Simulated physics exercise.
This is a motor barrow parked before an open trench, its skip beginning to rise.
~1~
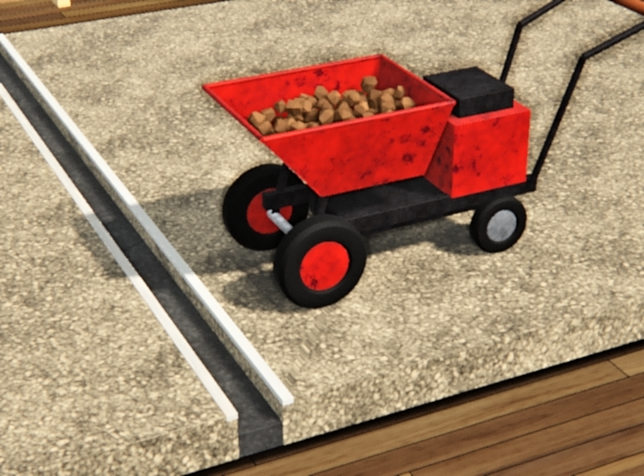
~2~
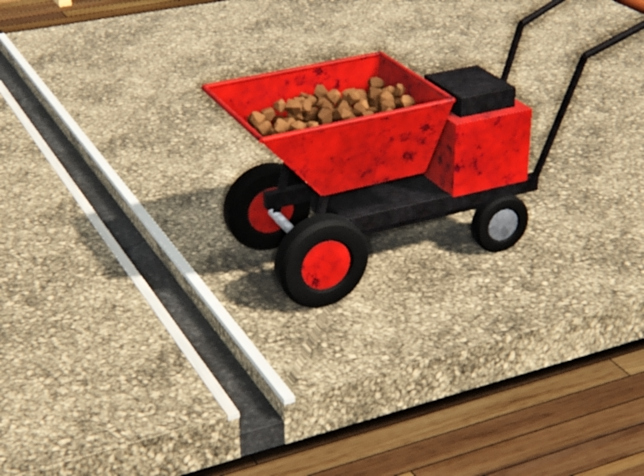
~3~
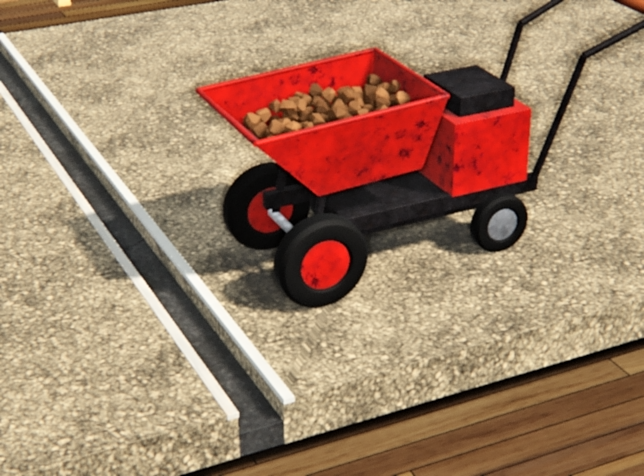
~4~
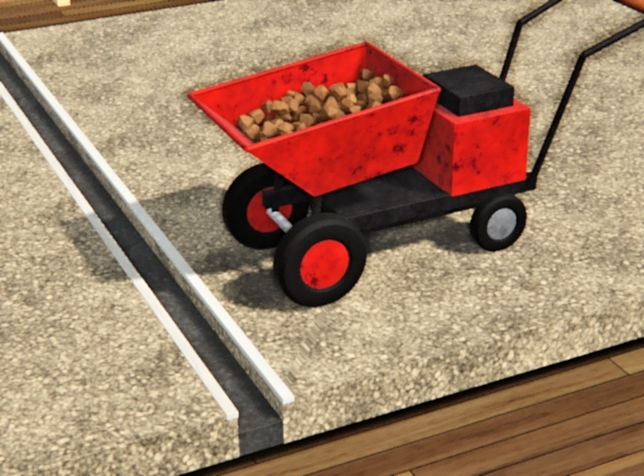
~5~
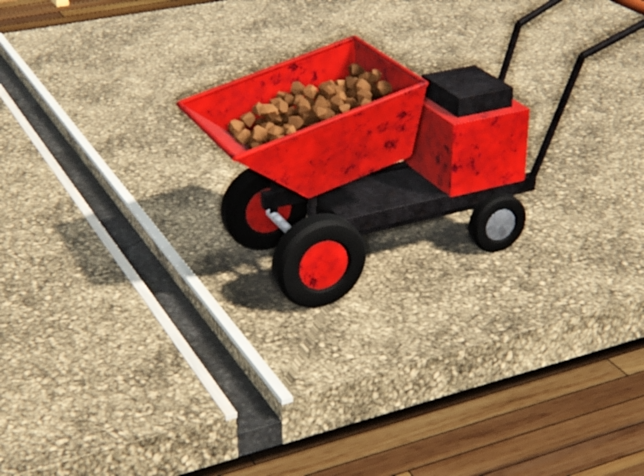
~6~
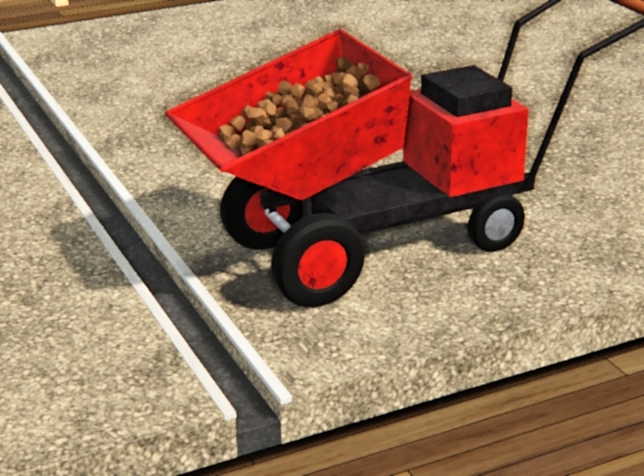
A red motor barrow stands by a narrow trench as its loaded skip tilts forward to the left.
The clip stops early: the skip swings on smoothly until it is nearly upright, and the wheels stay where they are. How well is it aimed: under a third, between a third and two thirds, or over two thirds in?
In the trench: Under a third.
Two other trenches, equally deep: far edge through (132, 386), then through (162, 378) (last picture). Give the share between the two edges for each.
In turn 50 and 20 in a hundred.
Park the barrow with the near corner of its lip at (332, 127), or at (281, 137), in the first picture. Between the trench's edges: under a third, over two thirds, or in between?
In turn: In the middle band; under a third.
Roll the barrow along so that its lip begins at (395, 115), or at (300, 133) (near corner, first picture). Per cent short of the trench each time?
The first gives 50 %, the second 0 %.
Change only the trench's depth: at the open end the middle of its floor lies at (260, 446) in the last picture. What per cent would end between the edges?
Near 0 %.
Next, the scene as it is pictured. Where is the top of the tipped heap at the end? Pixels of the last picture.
Close to (81, 295).
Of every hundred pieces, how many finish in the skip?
Close to 20 per cent.
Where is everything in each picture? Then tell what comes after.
In the first frame, lip of the skip at (263, 140), level; top of the load at (343, 110), clay clods; first edge of the trench at (254, 355); far edge at (200, 370), the trench under half as wide as the skip, and about half as deep as wide.
In the second frame, lip of the skip at (262, 141), level; top of the load at (343, 109).
In the third frame, lip of the skip at (256, 144), tipped barely; top of the load at (338, 107).
In the fourth frame, lip of the skip at (247, 150), tipped a little; top of the load at (347, 107).
In the fifth frame, lip of the skip at (235, 159), tipped a little; top of the load at (340, 99).
In the sixth frame, lip of the skip at (223, 170), tipped clearly; top of the load at (339, 101); first edge of the trench at (252, 354); far edge at (198, 368).
Soon, skip tipped steeply; all in the skip.
A while on, skip tipped right over; about two thirds in the skip; about a third beyond it.
Towards the end, skip tipped right over; about a quarter in the skip; most beyond it.
Finally, skip tipped right over; about a quarter in the skip; a stray few in or heaped over the trench; most beyond it.
